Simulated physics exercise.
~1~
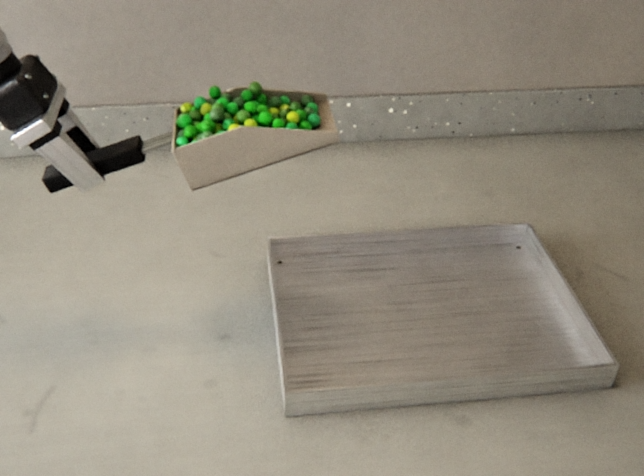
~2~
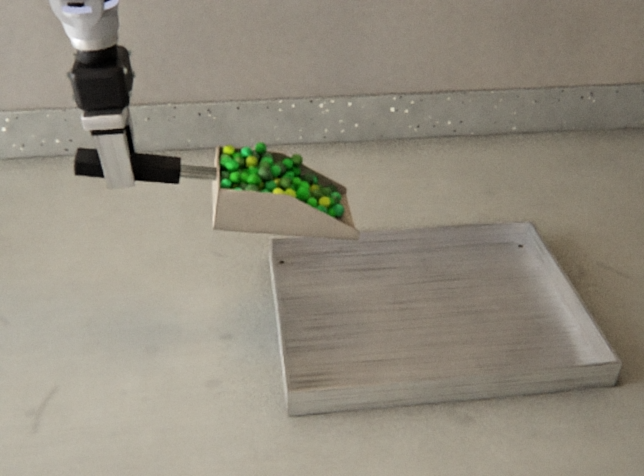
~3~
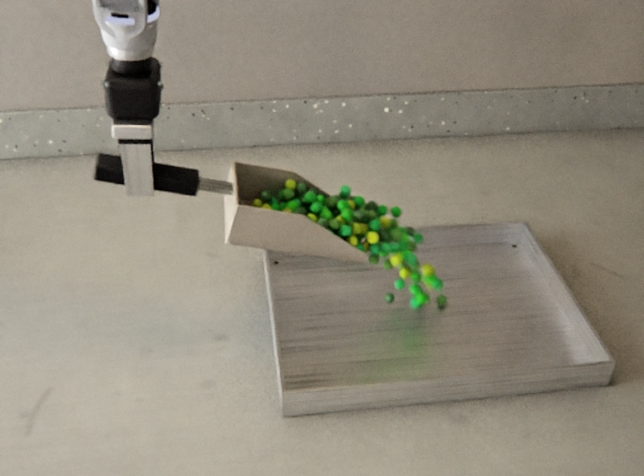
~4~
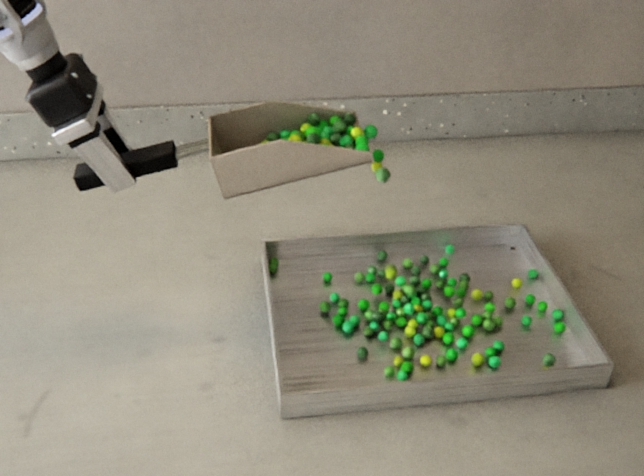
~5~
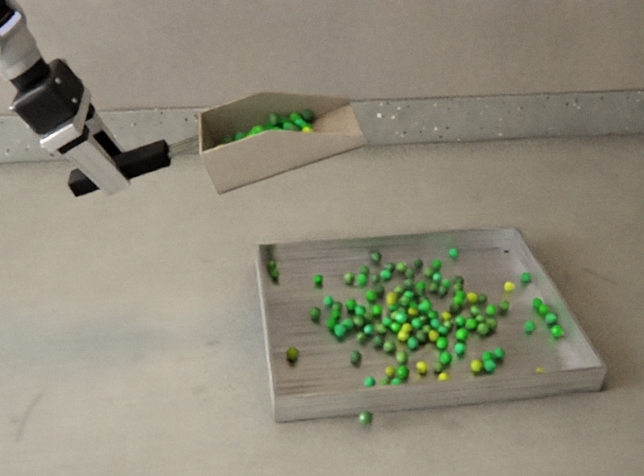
A robot arm moved a scoop heaped with green and yellow sweets down toward a shallow tray and tipped it forward, spilling many of them in, then lifted and tilted it back, leaving the sweets scattered across the tray and some still in the scoop.
